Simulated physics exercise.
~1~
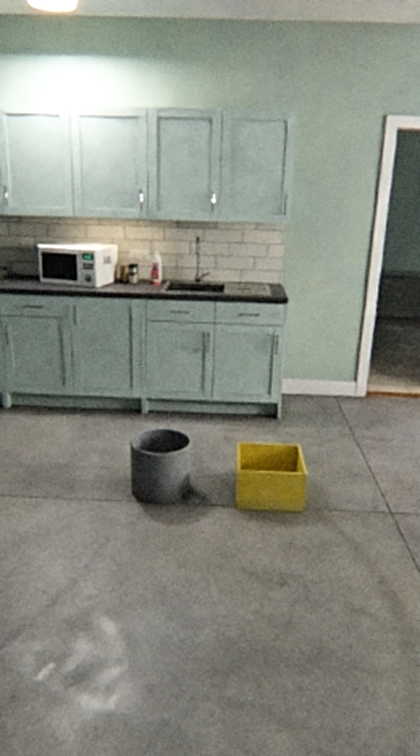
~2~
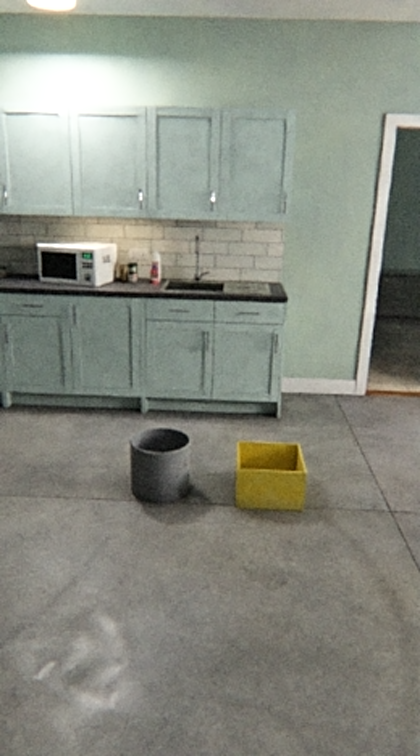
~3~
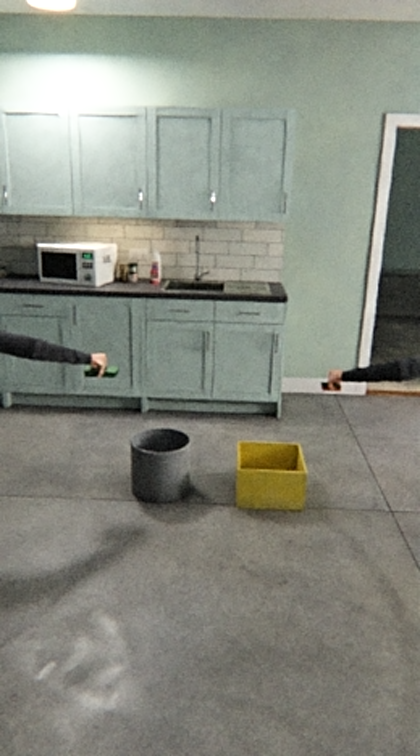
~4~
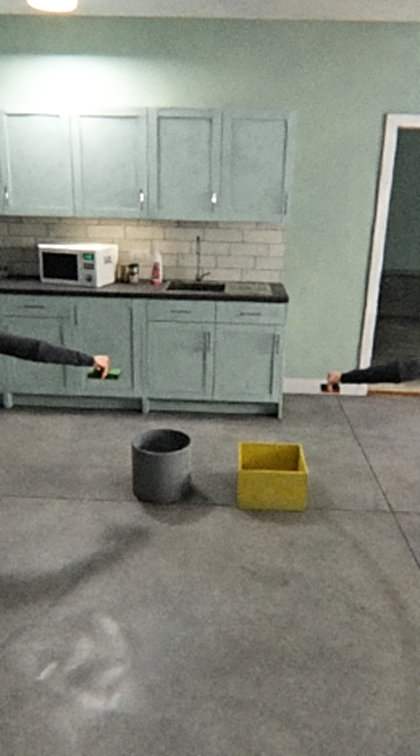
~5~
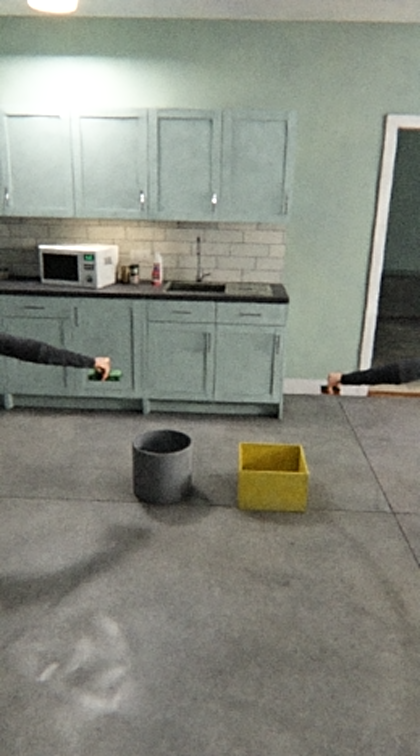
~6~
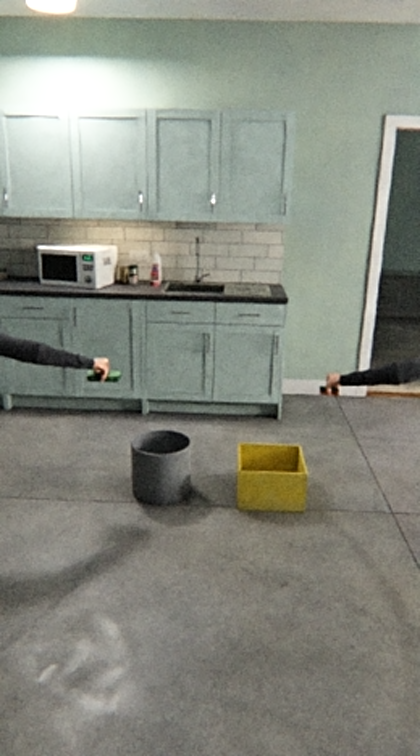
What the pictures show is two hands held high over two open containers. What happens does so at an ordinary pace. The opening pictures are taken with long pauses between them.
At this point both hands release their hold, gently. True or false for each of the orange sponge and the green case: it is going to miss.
Answers: Orange sponge, true; green case, true.
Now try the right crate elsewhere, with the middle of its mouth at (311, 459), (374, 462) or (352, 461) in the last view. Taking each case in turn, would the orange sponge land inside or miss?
In the first case it falls in, in the second it does not go in, in the third it falls in.
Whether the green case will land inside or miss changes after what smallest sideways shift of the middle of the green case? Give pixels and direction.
Shift it right by around 28 pixels.
Then, 0.20 s on from there, orange sponge on its way down near (327, 413); green case on its way down near (105, 399).
Then, 0.32 s on from there, orange sponge on its way down near (323, 458); green case on its way down near (107, 444).
Then, 0.42 s on from there, orange sponge at the bottom near (320, 492); green case at the bottom near (108, 484).
In the end, the orange sponge ends up outside, near (319, 494); the green case ends up outside, near (108, 485).
